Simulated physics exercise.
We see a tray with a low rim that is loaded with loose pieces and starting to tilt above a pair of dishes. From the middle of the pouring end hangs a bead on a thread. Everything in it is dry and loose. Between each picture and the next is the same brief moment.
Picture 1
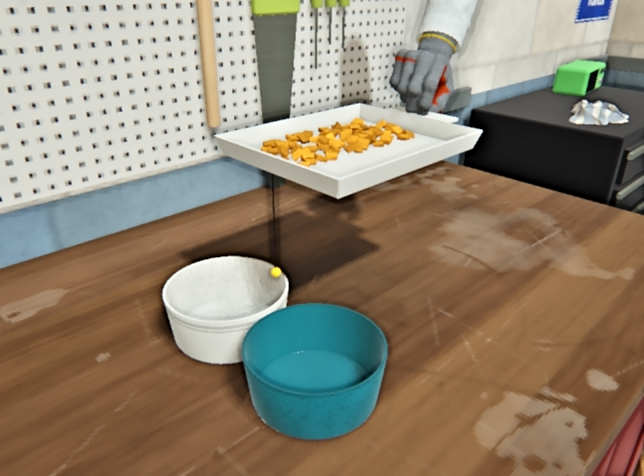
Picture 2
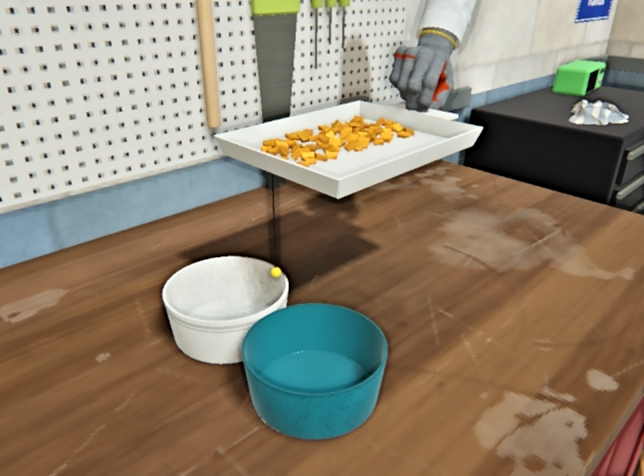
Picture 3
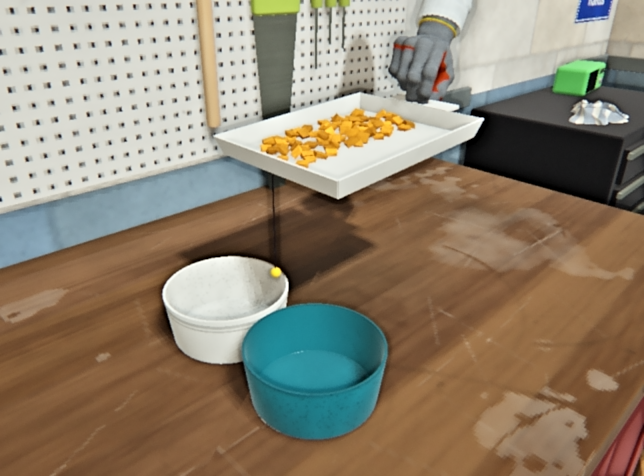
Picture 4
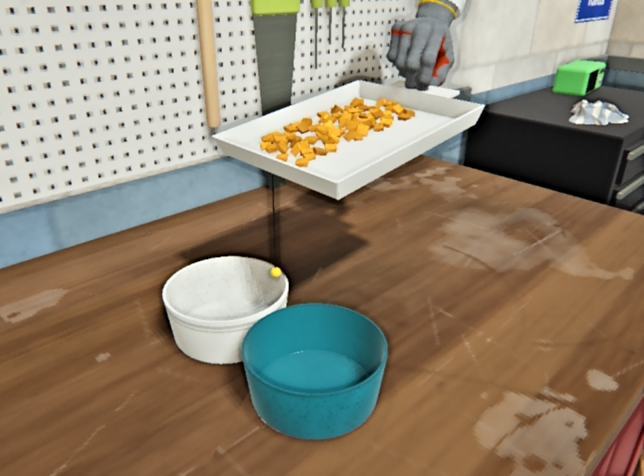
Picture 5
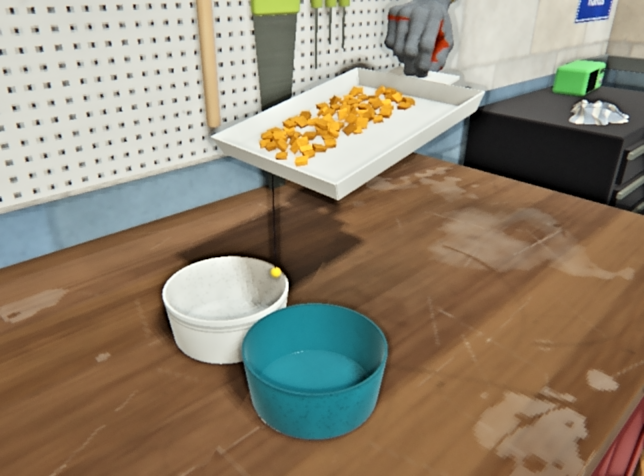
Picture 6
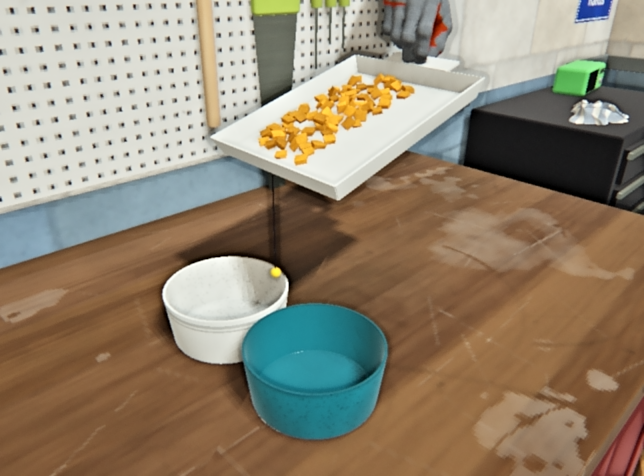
A gloved hand gradually tilts a white tray of small orange crackers above two dishes.
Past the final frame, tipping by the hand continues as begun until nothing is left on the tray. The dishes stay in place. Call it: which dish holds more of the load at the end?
The left one holds more.
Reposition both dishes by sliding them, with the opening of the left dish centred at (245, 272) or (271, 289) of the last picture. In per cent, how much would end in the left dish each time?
Close to 40 in a hundred first, close to 60 in a hundred second.
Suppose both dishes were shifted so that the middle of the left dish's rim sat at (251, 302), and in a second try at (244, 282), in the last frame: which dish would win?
For the first place, the dish on the left side; for the second, the dish on the left side.
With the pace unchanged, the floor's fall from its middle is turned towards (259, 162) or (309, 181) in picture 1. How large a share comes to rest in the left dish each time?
In turn, 70 percent and then 30 percent.
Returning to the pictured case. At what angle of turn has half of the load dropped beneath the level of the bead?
About 110°.
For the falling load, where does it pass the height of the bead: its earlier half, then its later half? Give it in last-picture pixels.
About (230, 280) to begin with, then about (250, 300).
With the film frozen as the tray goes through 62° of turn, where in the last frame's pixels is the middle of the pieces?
In the last view, the load is centred near (269, 152).
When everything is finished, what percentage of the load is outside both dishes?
I'd put it close to 10 per cent.
Soon after the last picture, tray tipped steeply; nearly all on the tray; a small part in the air.
A little later, tray tipped past a quarter turn; about two thirds on the tray; a small part in the right dish; about a quarter in the left dish; a stray few outside both; a small part in the air.
Later still, tray tipped past a quarter turn; about a third in the right dish; about two thirds in the left dish; a small part outside both.
At rest, tray tipped past a quarter turn; about a third in the right dish; about two thirds in the left dish; a small part outside both.
